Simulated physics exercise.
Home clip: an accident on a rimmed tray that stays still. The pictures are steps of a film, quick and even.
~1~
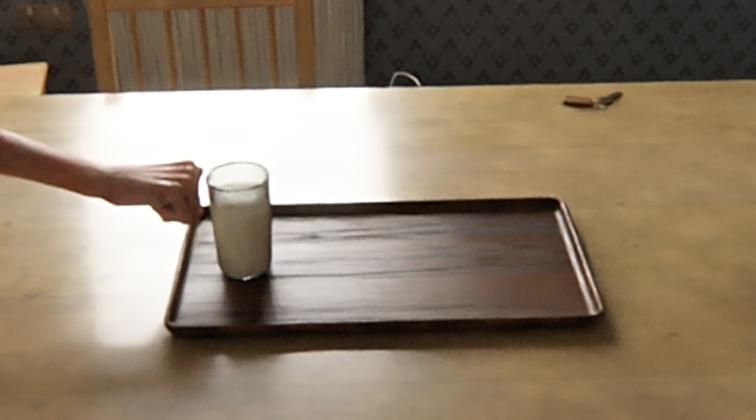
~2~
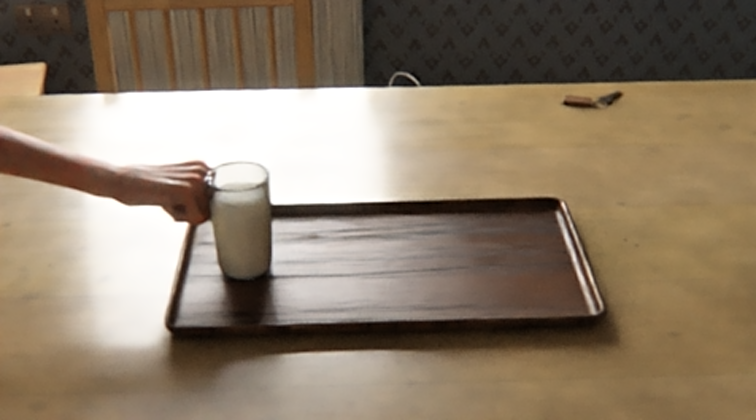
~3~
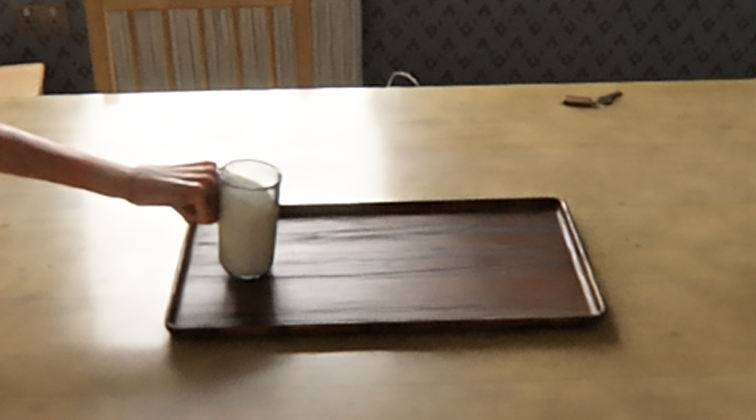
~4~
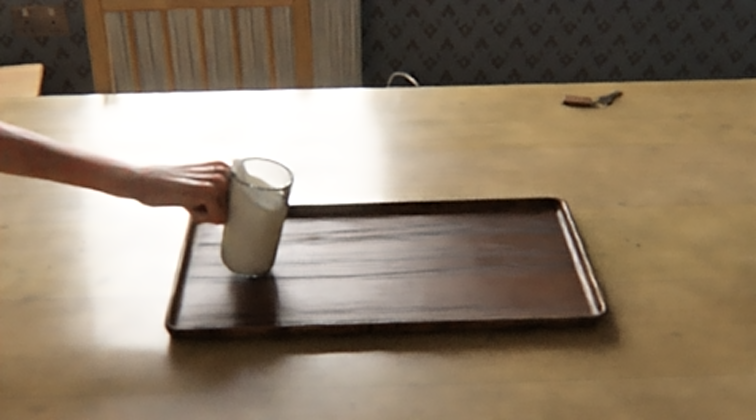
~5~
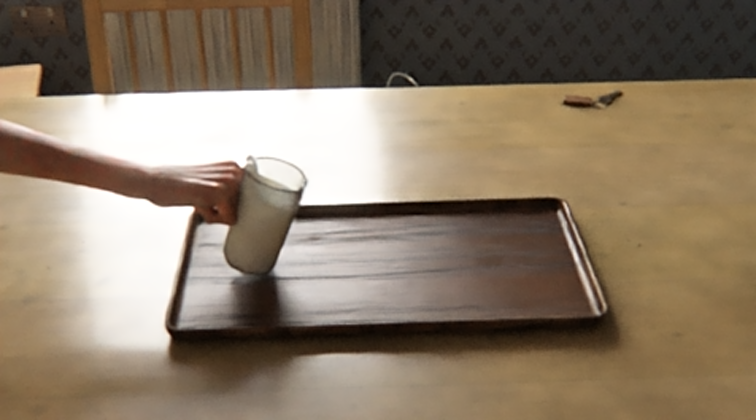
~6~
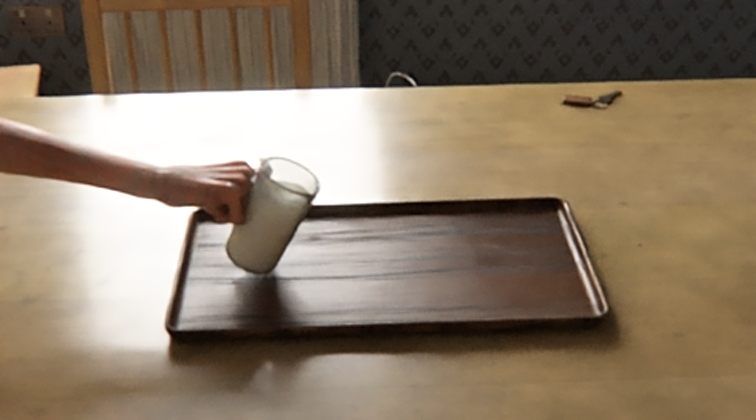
On a wooden table, a hand pushes a glass of milk, tilting it right.
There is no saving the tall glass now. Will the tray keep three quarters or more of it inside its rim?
No, judging by that, over a quarter winds up outside the tray.
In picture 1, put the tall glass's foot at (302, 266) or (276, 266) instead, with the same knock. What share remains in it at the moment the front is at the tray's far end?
First about 55, then 45 per cent.
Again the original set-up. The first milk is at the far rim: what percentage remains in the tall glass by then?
Near 45 in a hundred.
A moment on, the tall glass is falling and 96 per cent is in the glass, 0 on the tray and 4 above or beyond its rim.
Next, the tall glass lies on its side and 59 per cent is in the glass, 25 on the tray and 16 above or beyond its rim.
Then the tall glass lies on its side and 32 per cent is in the glass, 58 on the tray and 10 above or beyond its rim.
Later the tall glass lies on its side and 17 per cent is in the glass, 46 on the tray and 37 above or beyond its rim.
At rest 65 per cent is held by tray and glass, 35 is off the tray.
